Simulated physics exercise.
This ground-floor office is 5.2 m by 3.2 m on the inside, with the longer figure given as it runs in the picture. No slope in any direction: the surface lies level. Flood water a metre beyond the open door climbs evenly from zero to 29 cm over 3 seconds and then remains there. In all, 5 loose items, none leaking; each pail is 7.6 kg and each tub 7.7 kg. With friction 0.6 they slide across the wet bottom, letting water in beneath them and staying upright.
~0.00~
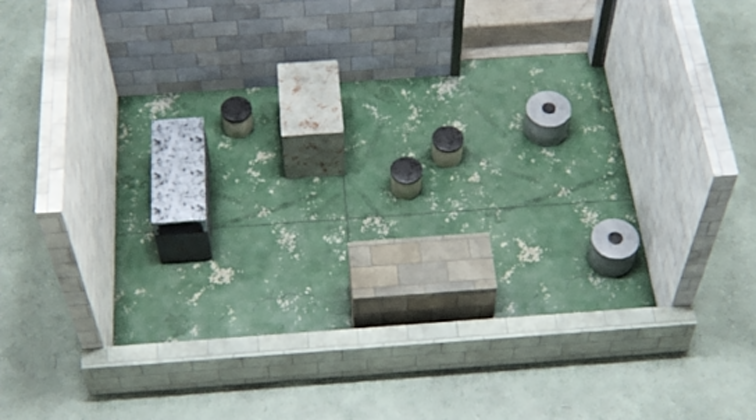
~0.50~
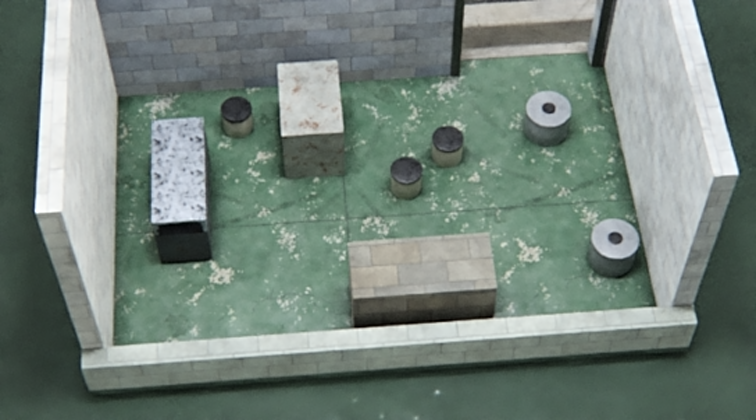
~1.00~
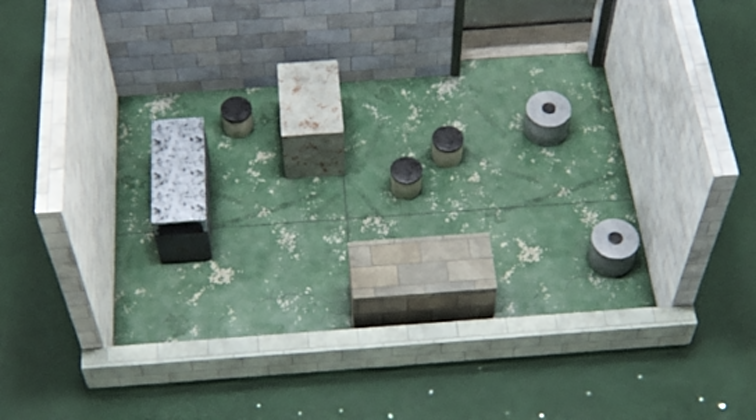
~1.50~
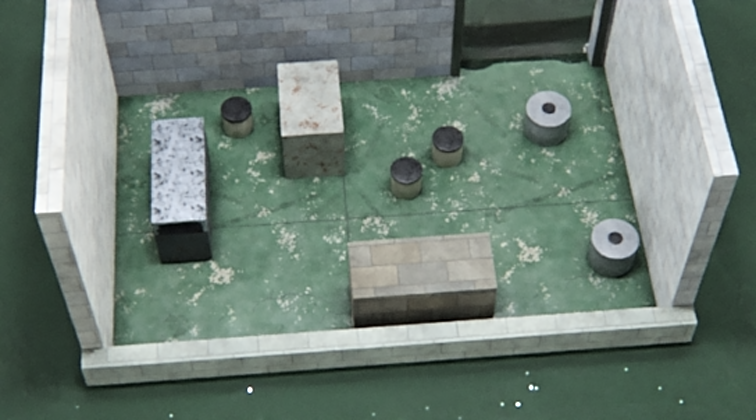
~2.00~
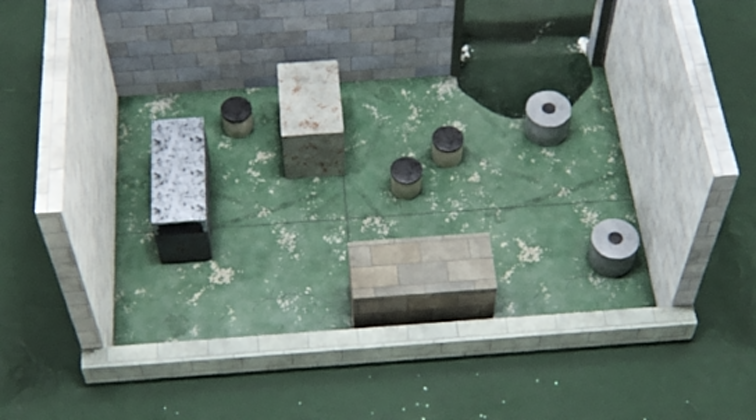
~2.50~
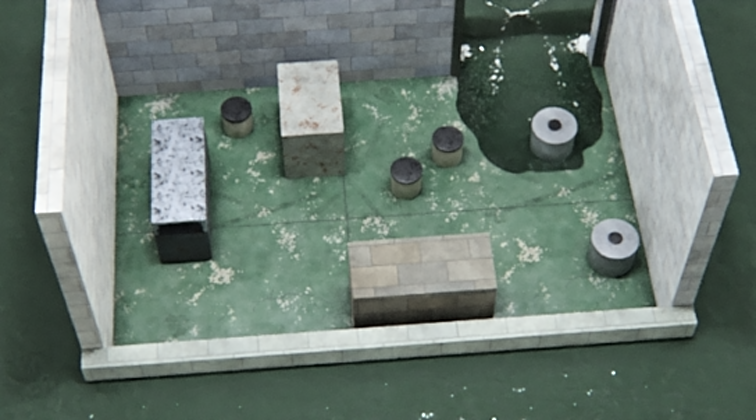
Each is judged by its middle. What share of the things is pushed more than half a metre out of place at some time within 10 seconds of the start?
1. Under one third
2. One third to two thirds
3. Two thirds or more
Answer: 3.
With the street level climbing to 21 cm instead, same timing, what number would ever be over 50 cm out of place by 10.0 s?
Then the count would be 2.
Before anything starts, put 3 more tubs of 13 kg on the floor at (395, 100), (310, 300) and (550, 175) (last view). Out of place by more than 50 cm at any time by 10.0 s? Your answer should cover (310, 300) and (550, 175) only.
The first: Falls below it. The second: Exceeds it.
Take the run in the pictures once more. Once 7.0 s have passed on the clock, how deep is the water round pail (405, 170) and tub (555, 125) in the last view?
Depths: Near 4 cm, then near 22 cm.
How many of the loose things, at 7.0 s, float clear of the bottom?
2.
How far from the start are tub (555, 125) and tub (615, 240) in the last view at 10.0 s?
Respectively 350 and 80 centimetres.
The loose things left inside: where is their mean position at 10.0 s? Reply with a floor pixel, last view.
The centre is close to (358, 174).
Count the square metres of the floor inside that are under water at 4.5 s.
Some 8.5 m2 of it.
After 3.5 s 1 of 5 are over 50 cm from their spots; 0 afloat.
After 4.5 s 2 of 5 are over 50 cm from their spots; 2 afloat.
After 7.0 s 2 of 5 are over 50 cm from their spots; 2 afloat.
After 10.0 s 5 of 5 are over 50 cm from their spots, and 5 have been at some point; 3 afloat.
